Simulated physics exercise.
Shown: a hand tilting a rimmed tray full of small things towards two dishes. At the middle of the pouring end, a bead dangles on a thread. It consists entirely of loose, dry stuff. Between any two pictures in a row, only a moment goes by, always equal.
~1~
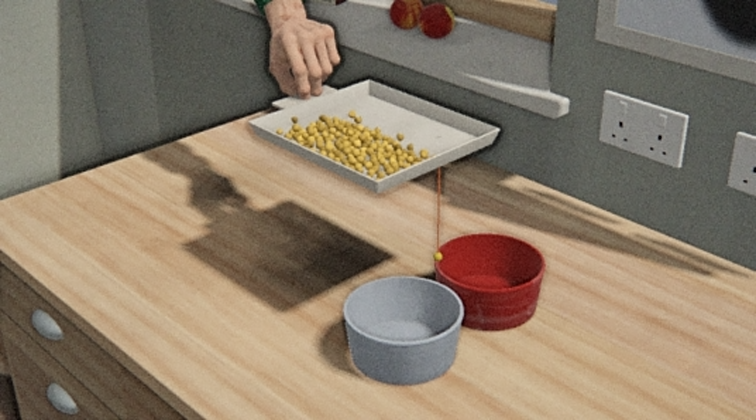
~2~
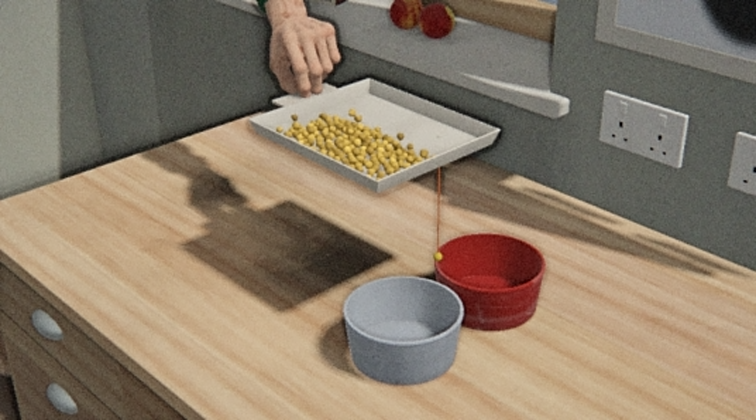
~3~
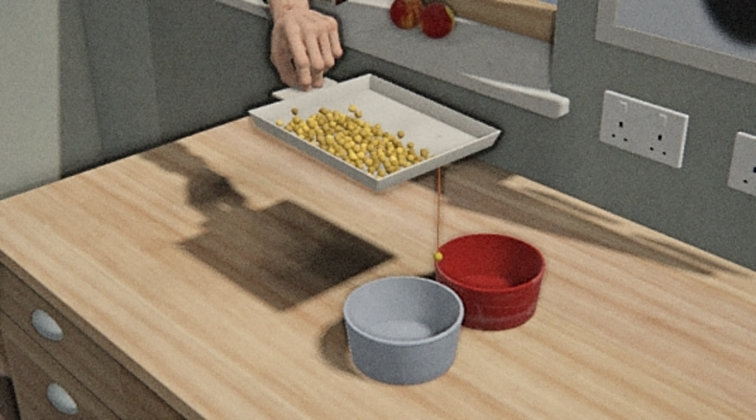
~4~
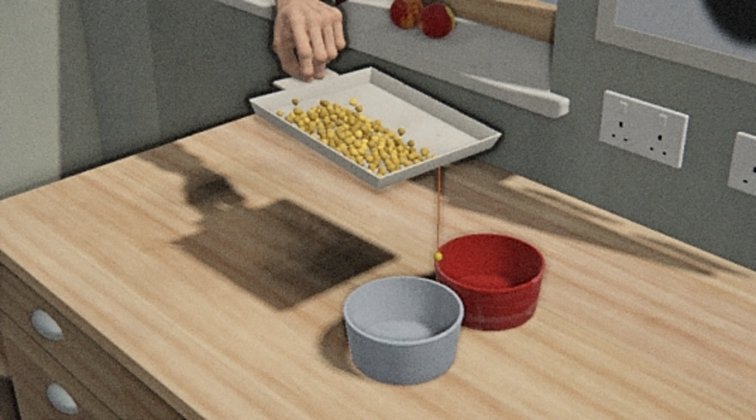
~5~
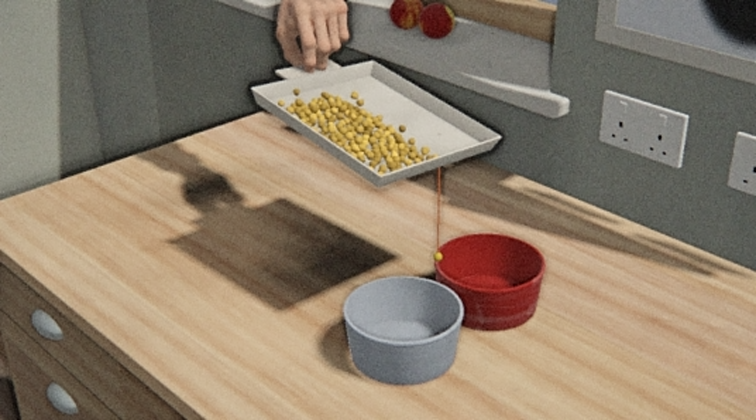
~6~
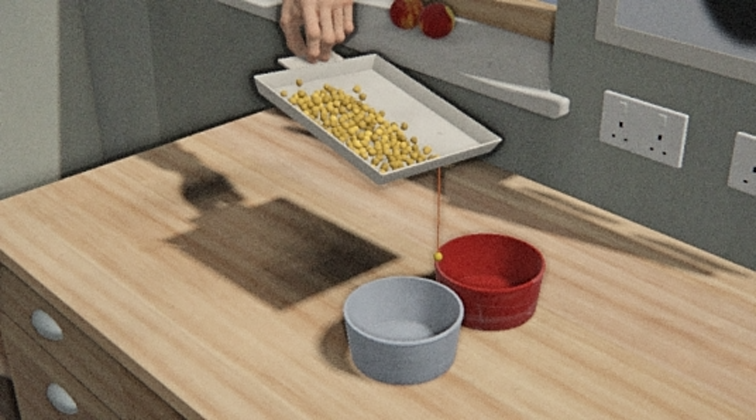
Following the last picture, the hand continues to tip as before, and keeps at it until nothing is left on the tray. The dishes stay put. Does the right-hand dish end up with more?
Yes.
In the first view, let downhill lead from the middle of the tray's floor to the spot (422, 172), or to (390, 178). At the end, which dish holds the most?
Try 1: The left-side dish; try 2: The left-side dish.
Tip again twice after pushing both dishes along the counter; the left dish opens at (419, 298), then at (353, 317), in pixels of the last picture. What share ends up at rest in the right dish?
Roughly 100% on the first try and 30% on the second.
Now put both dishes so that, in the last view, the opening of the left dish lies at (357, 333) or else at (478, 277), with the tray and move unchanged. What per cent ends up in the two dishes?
It would be roughly 20 per cent in the first placement and roughly 60 per cent in the second.
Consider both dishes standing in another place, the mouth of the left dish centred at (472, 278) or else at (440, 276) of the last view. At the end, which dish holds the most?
The leftmost dish, then the rightmost dish.
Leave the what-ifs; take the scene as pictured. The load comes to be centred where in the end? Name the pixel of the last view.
Somewhere around (494, 291) in the last picture.
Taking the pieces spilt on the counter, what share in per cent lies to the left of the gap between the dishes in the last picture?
About 0 per cent.
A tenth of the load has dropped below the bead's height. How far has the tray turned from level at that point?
75°, roughly.
Just after the last frame, tray tipped steeply; almost all on the tray; just a few in the right dish; just a few outside both; just a few in the air.
A moment on, tray tipped right over; just a few on the tray; the larger part in the right dish; about a tenth outside both; about a tenth in the air.
Further on, tray tipped past a quarter turn; almost all in the right dish; about a tenth outside both.
When it is over, tray tipped past a quarter turn; not one in the left dish; almost all in the right dish; about a tenth outside both.
